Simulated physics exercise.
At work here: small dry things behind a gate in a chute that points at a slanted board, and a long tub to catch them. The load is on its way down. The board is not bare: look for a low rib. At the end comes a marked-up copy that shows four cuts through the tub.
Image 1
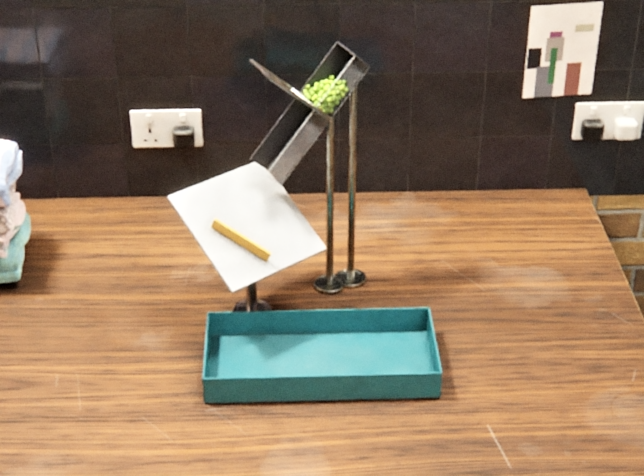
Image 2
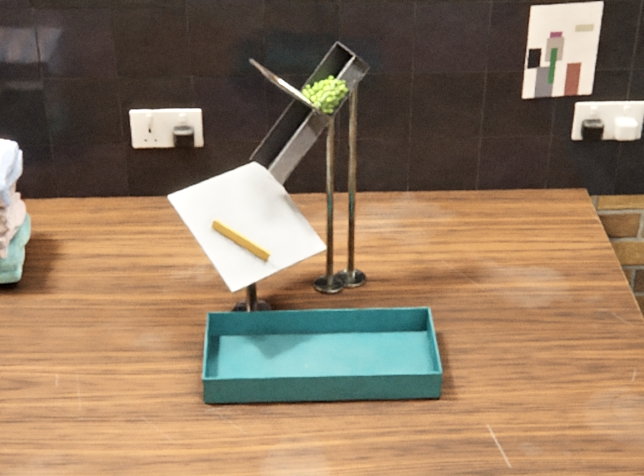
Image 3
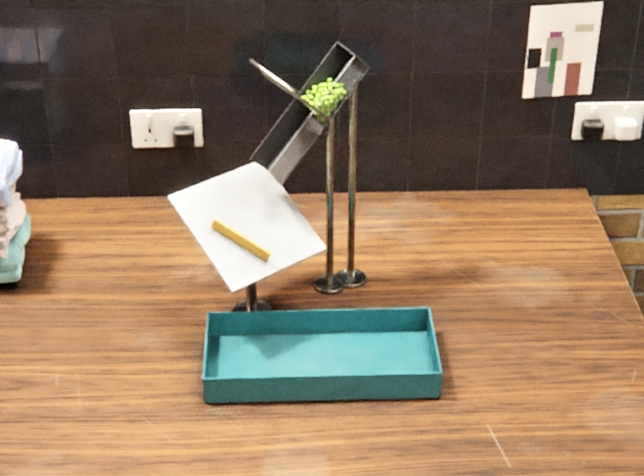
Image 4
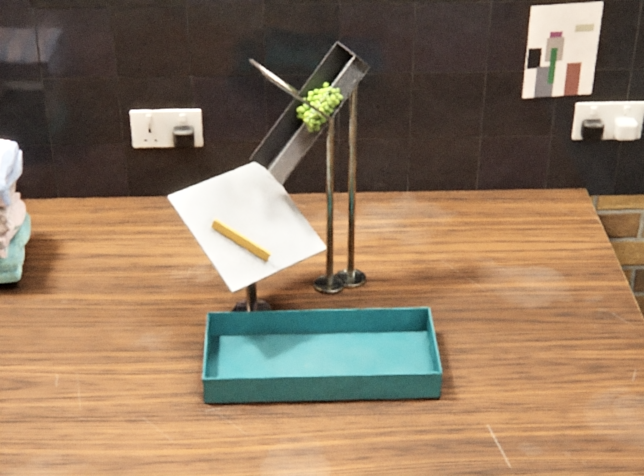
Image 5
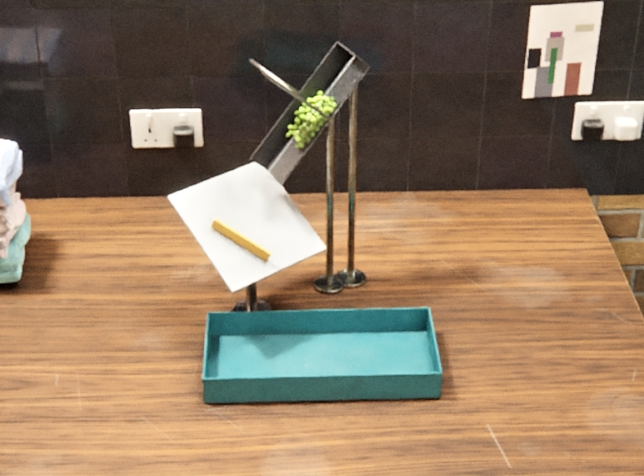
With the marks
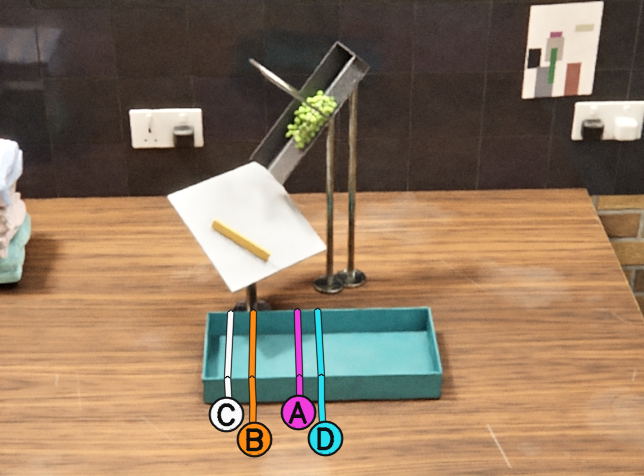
A heap of small bright green peas sits high in a steep dark metal chute on two thin stands, on a brown wood-grain table against black tiles, seen from the front and slightly above. Below it are a tilted white board with a short yellow-brown rib and an empty teal tub. The thin gate swings slightly, then the peas slide down leftward, spreading along the chute, while the camera stays still.
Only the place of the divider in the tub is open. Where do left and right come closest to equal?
Choose D.
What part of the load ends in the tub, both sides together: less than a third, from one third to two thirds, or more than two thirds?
More than two thirds.
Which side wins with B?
The right side.
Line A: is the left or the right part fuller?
More lands on the right.
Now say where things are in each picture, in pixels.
The first picture shows load behind the gate near (327, 96), dried peas; lip of the chute near (273, 177), sloping steeply.
The second picture shows middle of the board near (248, 222), tilted fairly steeply; middle of its low edge near (281, 269); of its high edge near (217, 177).
The third picture shows front corners of the tub near (203, 378) and (441, 373), empty; front of the load near (319, 118).
The fourth picture shows middle of the load near (317, 109); its front near (311, 130), close to a quarter of the way to the lip; rib from (215, 219) to (271, 254).
The fifth picture shows middle of the load near (309, 116); its front near (298, 146), close to half of the way to the lip.
On the marked copy, line A crosses the front rim at (299, 376); line B crosses the front rim at (251, 377); line C crosses the front rim at (227, 378); line D crosses the front rim at (321, 376).
If A is chosen, of what is caught, none at all on the left of the divider, the whole lot on the right.
If B is chosen, of what is caught, none at all on the left of the divider, the whole lot on the right.
If C is chosen, of what is caught, none at all on the left of the divider, the whole lot on the right.
If D is chosen, of what is caught, close to a third on the left of the divider, close to two thirds on the right.
